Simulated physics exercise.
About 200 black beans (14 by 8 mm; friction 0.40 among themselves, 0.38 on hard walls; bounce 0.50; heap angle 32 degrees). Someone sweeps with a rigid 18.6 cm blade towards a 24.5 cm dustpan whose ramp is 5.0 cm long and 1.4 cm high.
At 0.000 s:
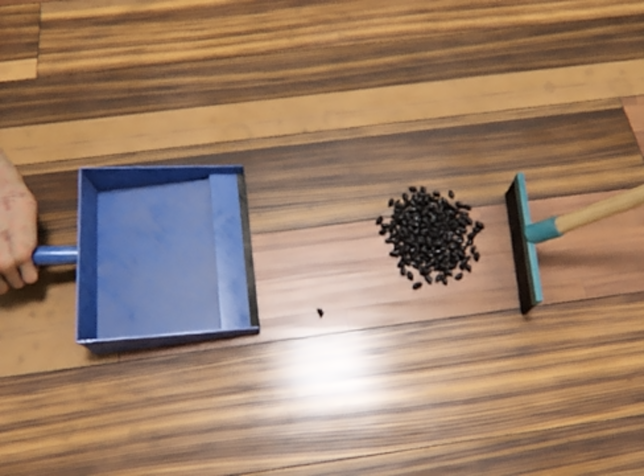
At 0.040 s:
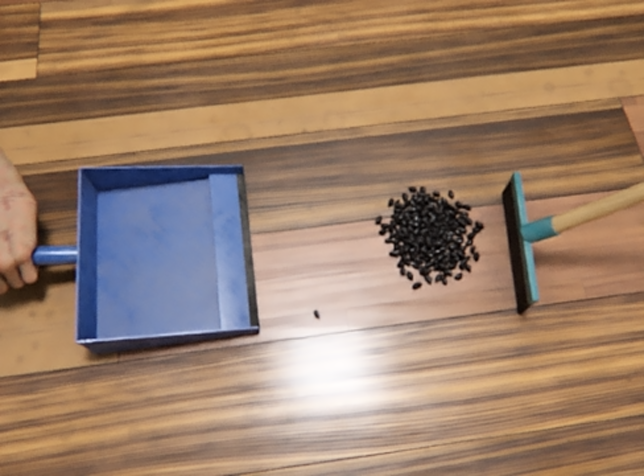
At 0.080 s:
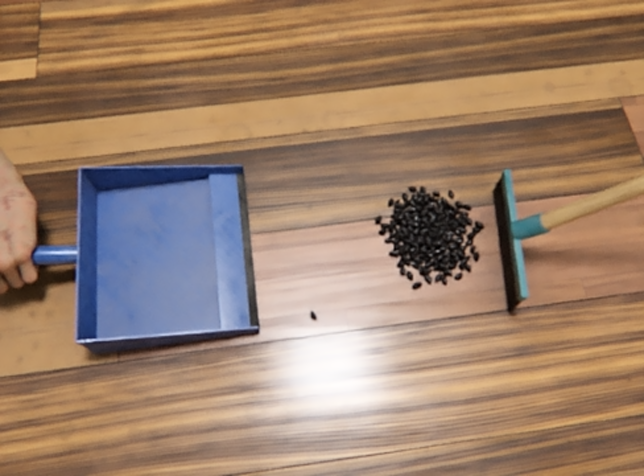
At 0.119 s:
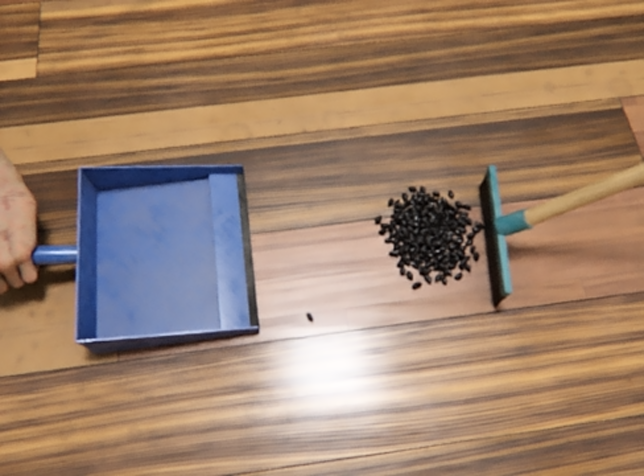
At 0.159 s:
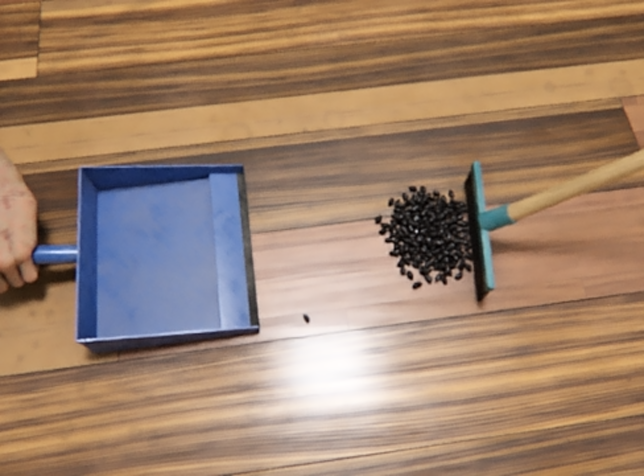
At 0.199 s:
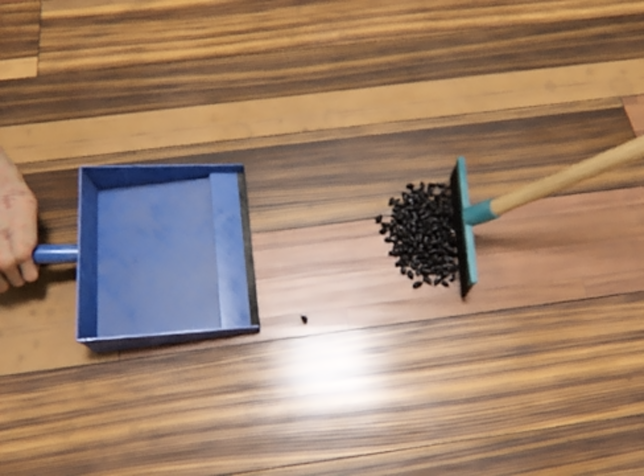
A teal-edged blade on a wooden handle moves left and pushes into black beans.
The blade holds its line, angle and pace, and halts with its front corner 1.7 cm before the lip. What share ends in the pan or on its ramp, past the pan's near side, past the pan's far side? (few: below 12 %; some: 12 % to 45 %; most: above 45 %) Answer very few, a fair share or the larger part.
Pan: A fair share, near side: Very few, far side: A fair share.
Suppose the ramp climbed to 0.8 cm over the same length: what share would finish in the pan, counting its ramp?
Then about 30 per cent.
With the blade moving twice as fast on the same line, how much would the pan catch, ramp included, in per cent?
In that case some 35 per cent.
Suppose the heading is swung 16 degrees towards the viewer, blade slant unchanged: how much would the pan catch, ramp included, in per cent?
It would be near 35 per cent.
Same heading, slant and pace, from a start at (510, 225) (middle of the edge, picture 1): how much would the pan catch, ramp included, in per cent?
Some 15 per cent.
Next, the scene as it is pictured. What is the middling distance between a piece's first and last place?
Some 28 cm.
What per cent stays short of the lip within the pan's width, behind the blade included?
Roughly 45 per cent.
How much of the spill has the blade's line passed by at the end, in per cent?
Roughly 25 per cent.
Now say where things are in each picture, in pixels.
The first frame shows blade from (536, 301) to (518, 179), moved 0.0 cm, 0 of the pieces shifted so far; middle of the pieces at (427, 232); pan at (161, 260).
The second frame shows blade from (533, 300) to (515, 178), moved 0.5 cm, 1 of the pieces shifted so far; middle of the pieces at (427, 232).
The third frame shows blade from (522, 297) to (505, 176), moved 1.8 cm, 1 of the pieces shifted so far; middle of the pieces at (427, 232).
The fourth frame shows blade from (506, 292) to (490, 172), moved 3.9 cm, 1 of the pieces shifted so far; middle of the pieces at (427, 232).
The fifth frame shows blade from (489, 287) to (475, 168), moved 6.2 cm, 26 of the pieces shifted so far; middle of the pieces at (427, 232).
The sixth frame shows blade from (472, 282) to (460, 163), moved 8.5 cm, 139 of the pieces shifted so far; middle of the pieces at (424, 231); pan at (161, 258). The blade's pace is about 0.57 m/s, heading 24 degrees away from the viewer's side.
After 0.45 s, middle of the blade 17 cm from the lip; 0 % over the lip, far side 5 %, near side 0 %.
Then, at 0.62 s, middle of the blade 8 cm from the lip; 0 % over the lip, far side 15 %, near side 0 %.
Then, at 0.91 s, middle of the blade 3 cm from the lip; 25 % over the lip, far side 30 %, near side 0 %.
In the end, at 2.4 s, pan 25 %, near side 0 %, far side 30 %, in front of the lip or behind the blade 45 %.
